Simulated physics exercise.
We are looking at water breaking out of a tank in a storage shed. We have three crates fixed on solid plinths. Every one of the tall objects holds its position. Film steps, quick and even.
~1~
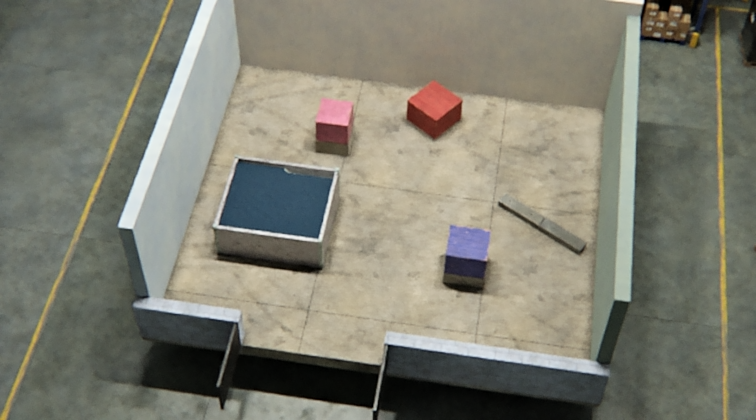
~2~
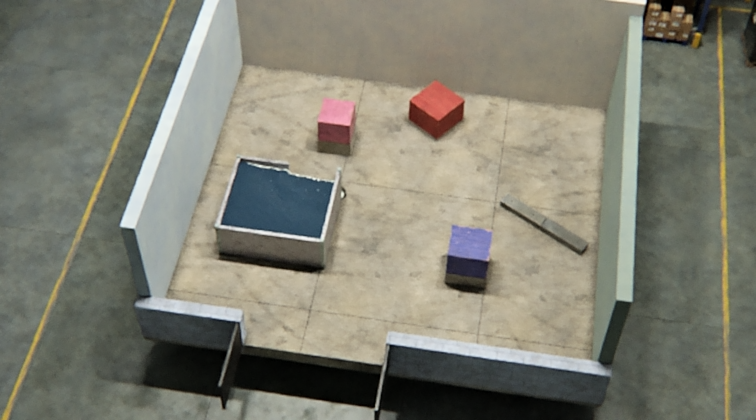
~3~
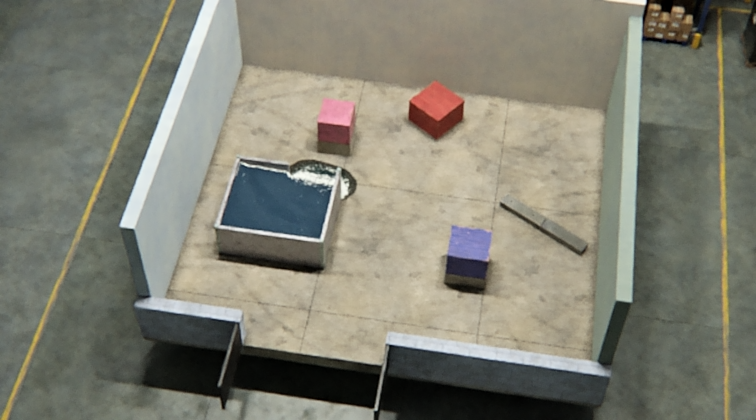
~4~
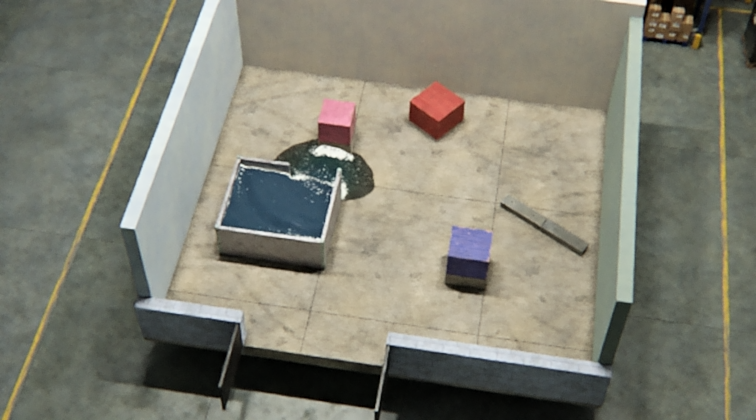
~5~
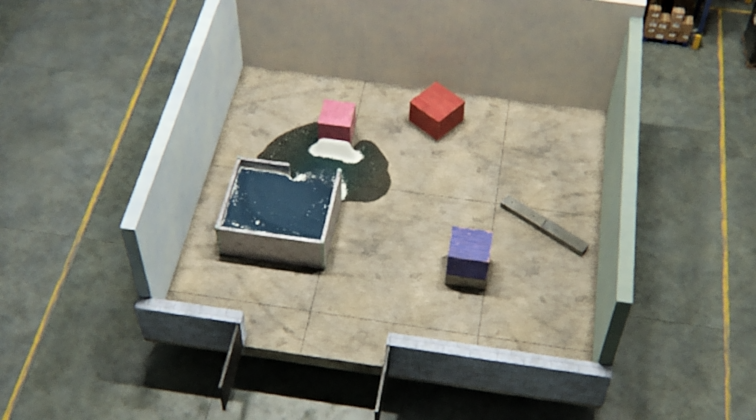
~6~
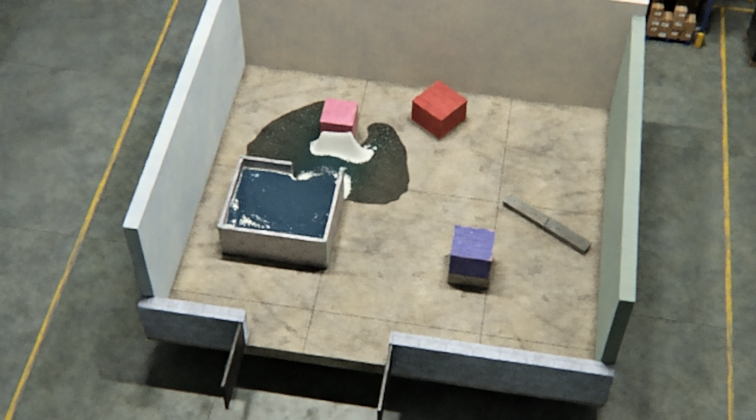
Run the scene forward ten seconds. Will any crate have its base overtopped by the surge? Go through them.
As for the pink crate it's moistened by the water, as for the red crate it's moistened by the water, as for the blue crate it's untouched by the water.
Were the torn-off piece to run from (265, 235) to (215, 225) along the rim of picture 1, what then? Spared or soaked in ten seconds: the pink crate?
In my view the pink one is never reached.
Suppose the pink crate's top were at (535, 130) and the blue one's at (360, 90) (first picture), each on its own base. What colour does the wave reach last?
It should be the one in pink.
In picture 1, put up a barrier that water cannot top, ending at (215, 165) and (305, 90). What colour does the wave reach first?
The pink one gets it first.
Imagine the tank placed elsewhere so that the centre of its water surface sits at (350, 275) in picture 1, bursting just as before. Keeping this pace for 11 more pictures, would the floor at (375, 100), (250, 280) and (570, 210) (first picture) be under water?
Submerged, untouched, untouched.
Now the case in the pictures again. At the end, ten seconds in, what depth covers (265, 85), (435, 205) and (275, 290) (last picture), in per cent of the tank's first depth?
In turn 8, 4 and 2 in a hundred.
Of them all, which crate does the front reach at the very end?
Last is the blue one.
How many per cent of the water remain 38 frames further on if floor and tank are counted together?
Estimate: Some 100 %.
A moment on, water covers 20 % of the floor; the pink crate water round its plinth, the red crate water round its plinth, the blue crate not reached.
Next, water covers 35 % of the floor; the pink crate water round its plinth, the red crate water round its plinth, the blue crate not reached.
Then, water covers 50 % of the floor; the pink crate water round its plinth, the red crate water round its plinth, the blue crate not reached.
Later, water covers 65 % of the floor; the pink crate water round its plinth, the red crate water round its plinth, the blue crate water round its plinth.
In the end, water covers 80 % of the floor; the pink crate was topped, the red crate was topped, the blue crate stayed above the water.
